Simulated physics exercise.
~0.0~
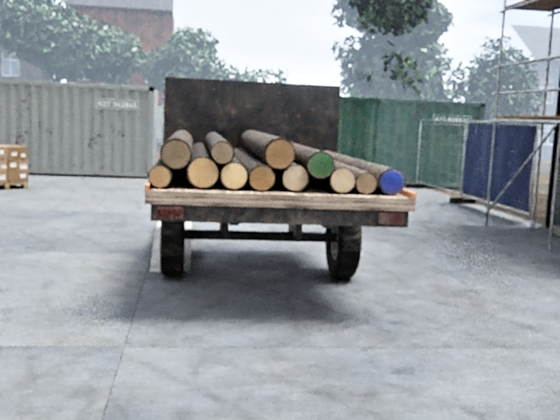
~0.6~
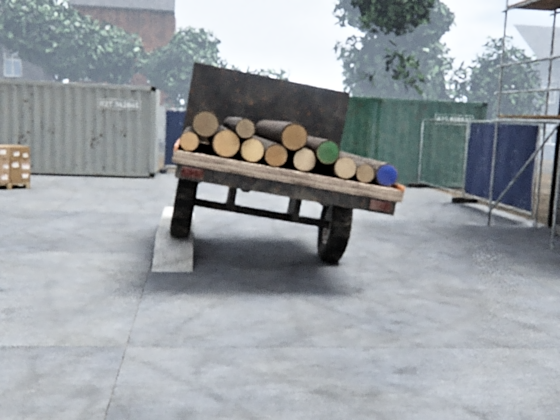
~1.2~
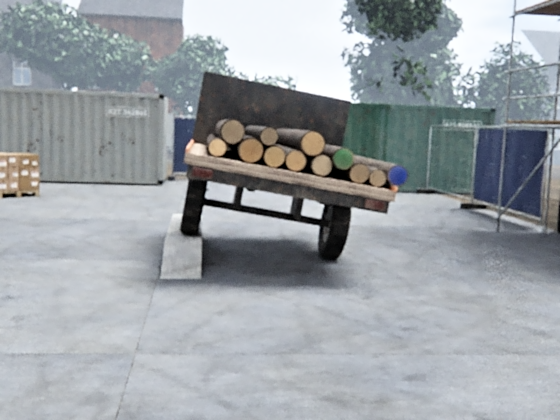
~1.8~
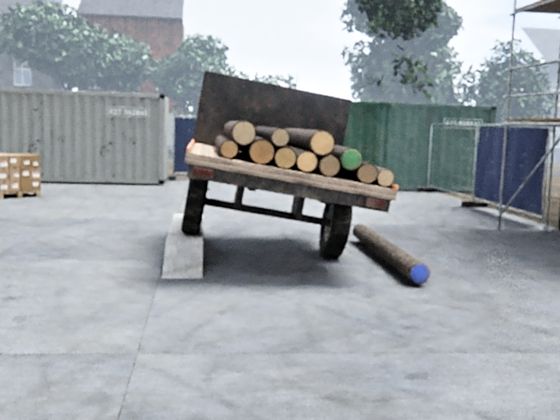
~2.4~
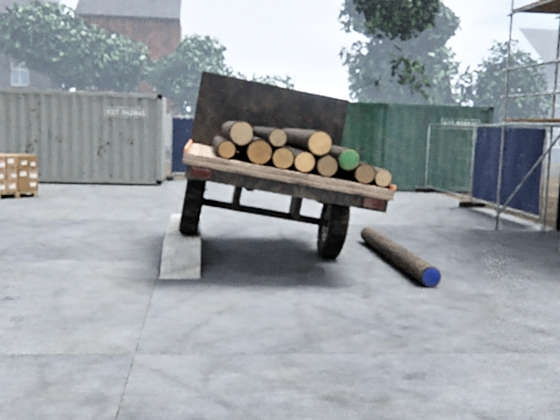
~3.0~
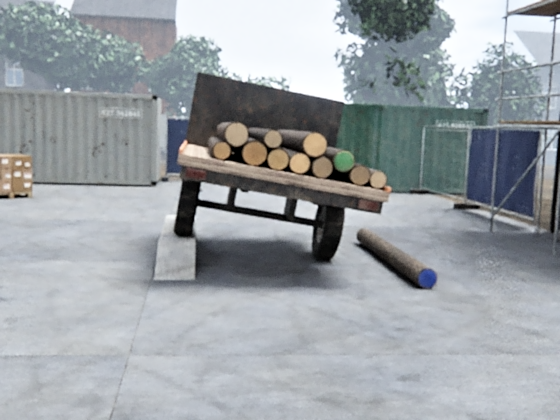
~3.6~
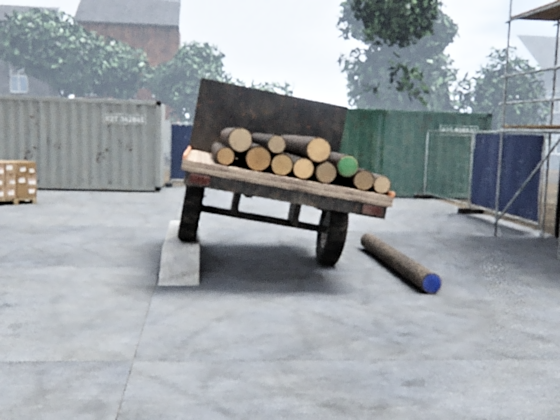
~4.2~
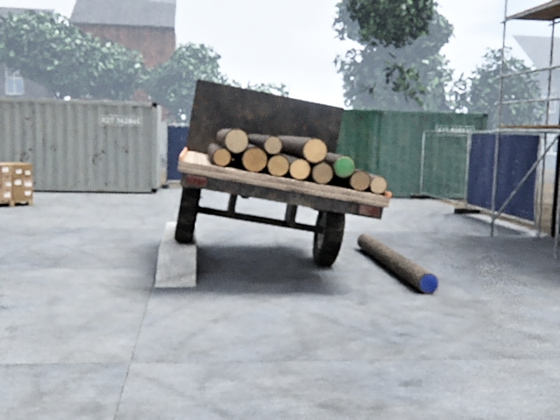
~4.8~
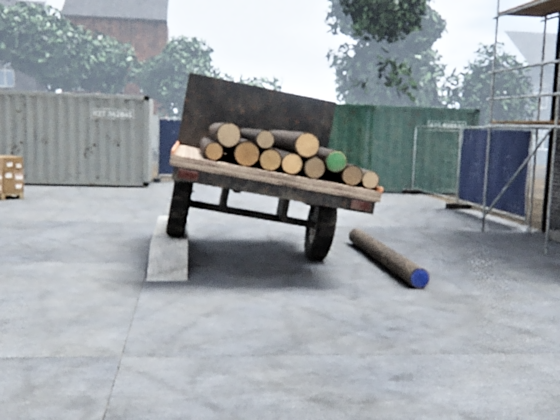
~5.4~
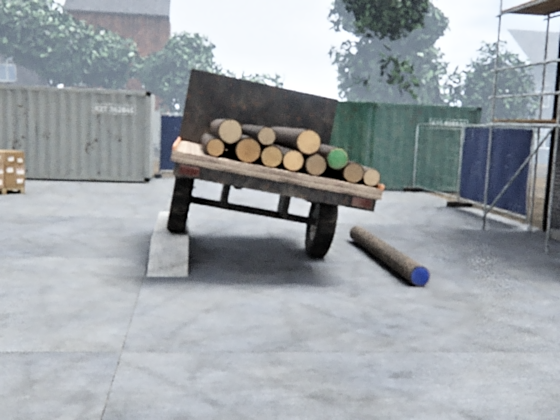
In the video, a flat trailer loaded with timber poles tilts as its left wheel mounts a kerb, and the poles shift right. The blue-ended pole drops off the right side and comes to rest on the ground, while the green-ended one stays aboard the leaning deck.
